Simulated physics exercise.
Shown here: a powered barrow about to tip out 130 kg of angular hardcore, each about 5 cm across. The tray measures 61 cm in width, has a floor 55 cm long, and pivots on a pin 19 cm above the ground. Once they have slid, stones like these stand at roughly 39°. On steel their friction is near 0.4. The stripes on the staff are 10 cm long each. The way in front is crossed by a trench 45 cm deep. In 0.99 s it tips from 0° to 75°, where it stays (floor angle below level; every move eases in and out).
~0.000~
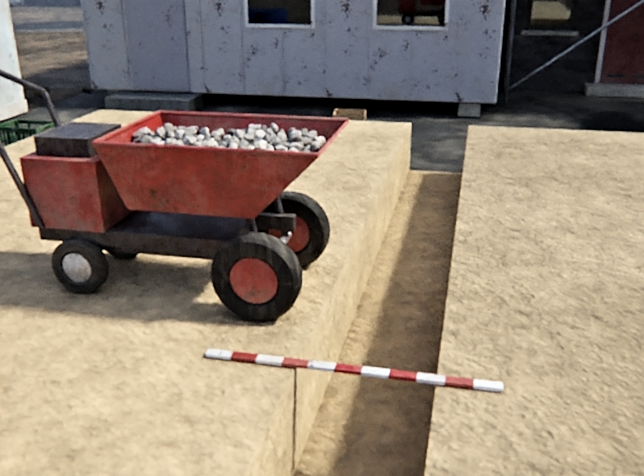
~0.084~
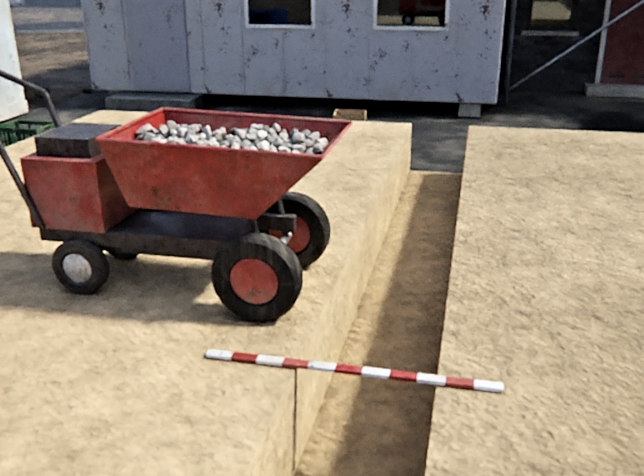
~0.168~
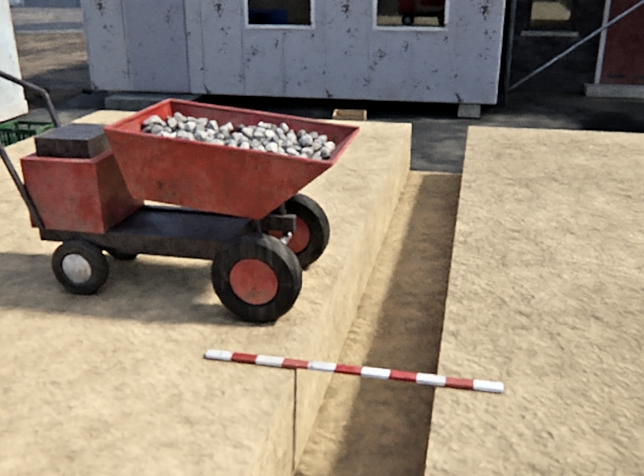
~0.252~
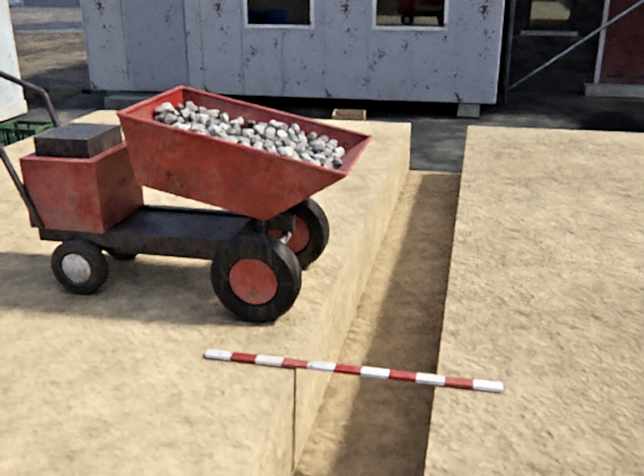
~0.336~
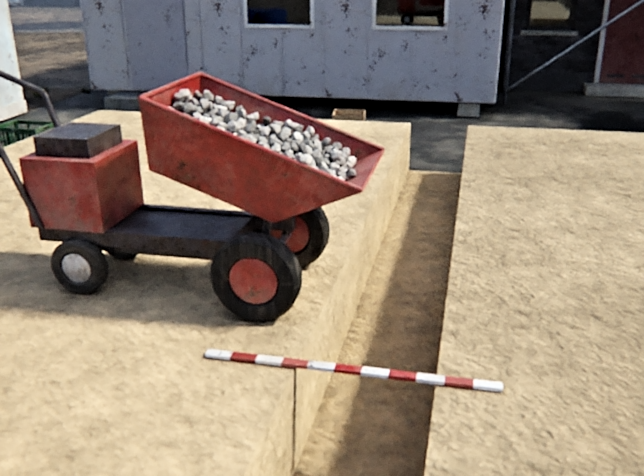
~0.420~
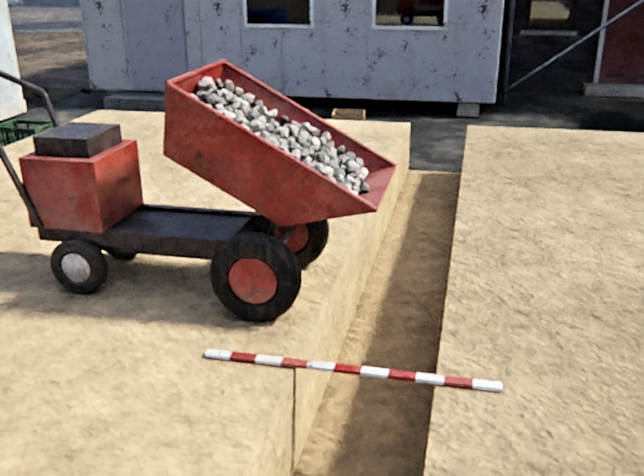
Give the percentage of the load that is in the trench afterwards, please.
Near 70 per cent of the load.
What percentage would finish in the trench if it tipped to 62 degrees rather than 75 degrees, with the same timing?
Share in trench: Approx. 50%.
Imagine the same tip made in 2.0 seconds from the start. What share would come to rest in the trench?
Then some 75 per cent would.
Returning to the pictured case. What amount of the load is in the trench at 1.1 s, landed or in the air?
Close to 25 per cent at that time.
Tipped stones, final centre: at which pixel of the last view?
Look at roughly (424, 369).
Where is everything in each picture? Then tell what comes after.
In the first picture, the tray is at 0°, its lip at (318, 156); the top of the load is at (236, 135).
The second picture shows lip at (322, 158), floor tilted 2°, highest stones at (239, 134); the stones move at 0.3 m/s on average.
In the third picture, the tray is at 6°, its lip at (332, 165); the top of the load is at (175, 126); the stones move at 0.6 m/s on average.
In the fourth picture, the tray is at 12°, its lip at (346, 175); the top of the load is at (181, 115); the stones move at 0.7 m/s on average.
The fifth picture shows lip at (362, 191), floor tilted 20°, highest stones at (197, 101); the stones move at 0.9 m/s on average.
The sixth picture shows lip at (377, 210), floor tilted 29°, highest stones at (217, 89); the stones move at 1.0 m/s on average.
After 0.7 s the floor is at 63°; 100 % in the tray; the foremost stones are at (409, 260).
After 1.1 s the floor is at 75°; 60 % in the tray, 26 % in the trench, 15 % past the trench; the foremost stones are at (508, 311).
After 1.4 s the floor is at 75°; 18 % in the tray, 51 % in the trench, 32 % past the trench; the foremost stones are at (618, 311).
After 3.4 s the floor is at 75°; 0 % in the tray, 70 % in the trench, 30 % past the trench; the foremost stones are past the picture's edge.
